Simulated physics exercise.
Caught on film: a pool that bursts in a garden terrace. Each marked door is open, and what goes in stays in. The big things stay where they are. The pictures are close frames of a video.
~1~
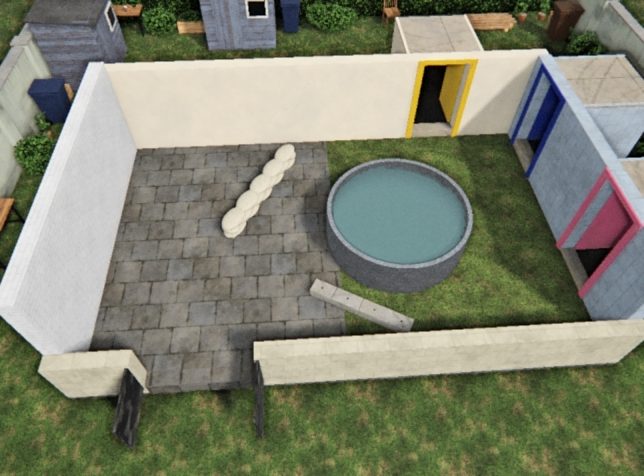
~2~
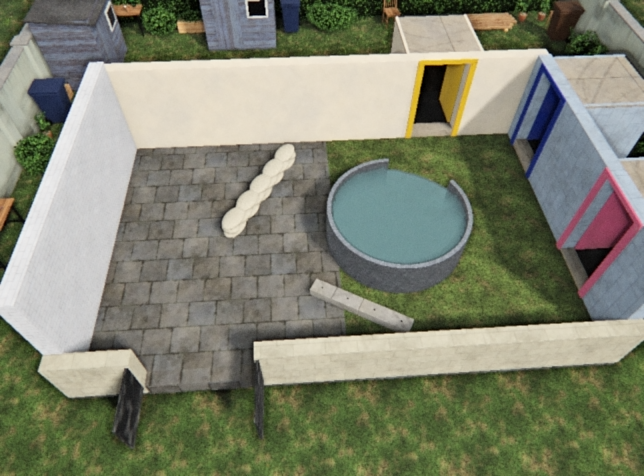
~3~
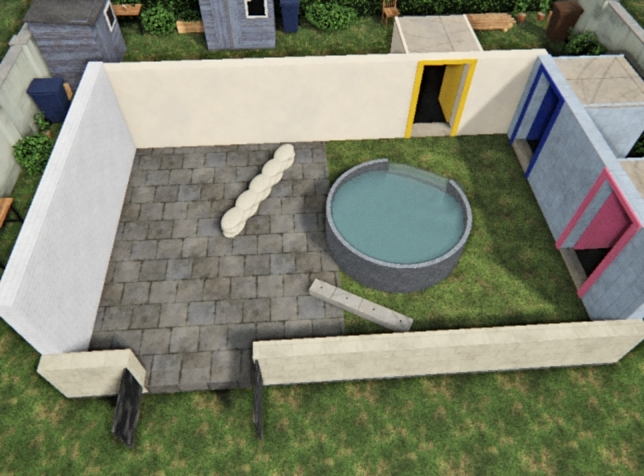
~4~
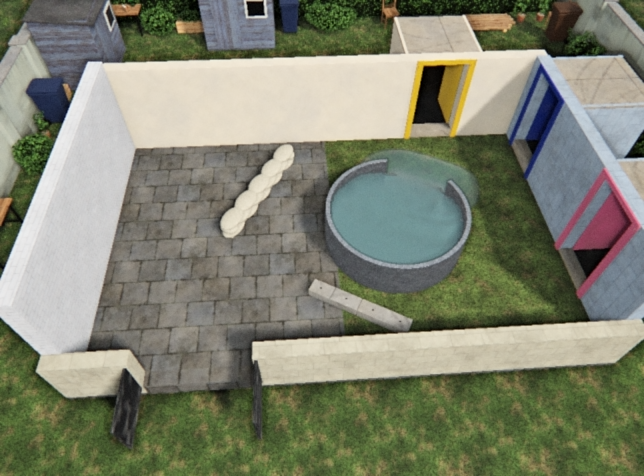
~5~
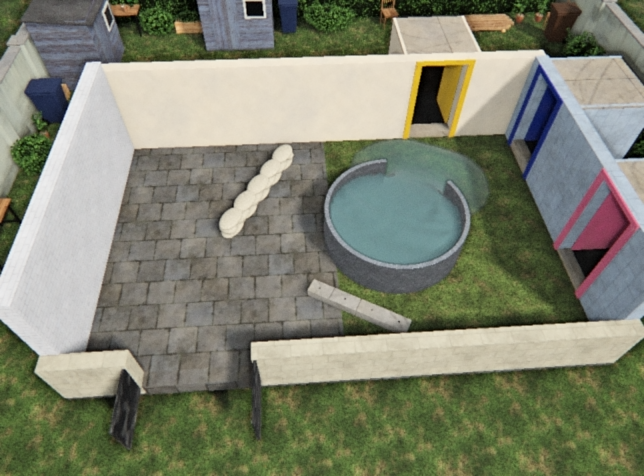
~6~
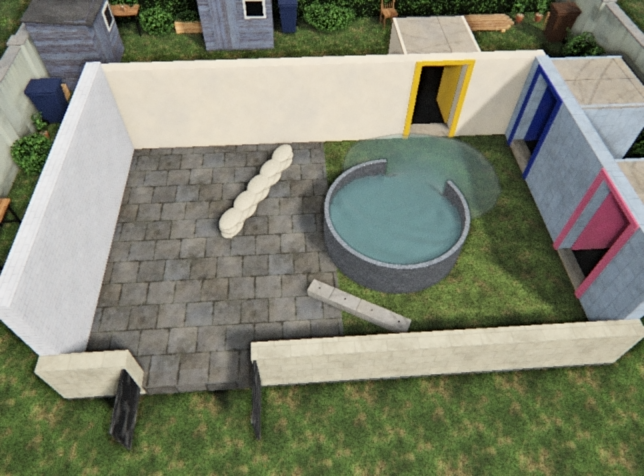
A round grey pool of water sits whole and still on the grass of a walled garden terrace, beside stone paving. A section of its far wall opens into a gap, and water pours out through it, spreading over the grass behind in a thin, widening sheet.
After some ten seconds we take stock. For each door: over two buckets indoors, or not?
One by one: The pink door takes more than that; the yellow door takes more than that; the blue door takes more than that.
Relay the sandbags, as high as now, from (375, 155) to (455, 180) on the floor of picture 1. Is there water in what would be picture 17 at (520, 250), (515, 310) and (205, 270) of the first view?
As listed: Under water, dry, clear.
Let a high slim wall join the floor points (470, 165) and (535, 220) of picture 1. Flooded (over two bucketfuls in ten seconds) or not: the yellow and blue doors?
One by one: The yellow one passes that mark; the blue one takes more.
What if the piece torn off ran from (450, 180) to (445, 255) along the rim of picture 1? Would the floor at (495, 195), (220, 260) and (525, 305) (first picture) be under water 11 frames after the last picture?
As listed: Covered, no water, awash.
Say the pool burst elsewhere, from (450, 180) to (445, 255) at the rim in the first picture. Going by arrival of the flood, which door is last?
That is the yellow door.
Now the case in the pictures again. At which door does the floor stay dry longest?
The one in pink.
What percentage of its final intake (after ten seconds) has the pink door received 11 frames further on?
Some 0 per cent.
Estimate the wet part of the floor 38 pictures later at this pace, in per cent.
Near 70 in a hundred.
A moment on, water covers 20 % of the floor; the pink door not reached, the yellow door over two buckets in, the blue door wet at the sill, nothing in.
Next, water covers 25 % of the floor; the pink door not reached, the yellow door far over two buckets in, the blue door over two buckets in.
Then, water covers 40 % of the floor; the pink door wet at the sill, nothing in, the yellow door far over two buckets in, the blue door far over two buckets in.
Later, water covers 70 % of the floor; the pink door under two buckets in, the yellow door far over two buckets in, the blue door far over two buckets in.
In the end, water covers 90 % of the floor; the pink door over two buckets in, the yellow door far over two buckets in, the blue door far over two buckets in.
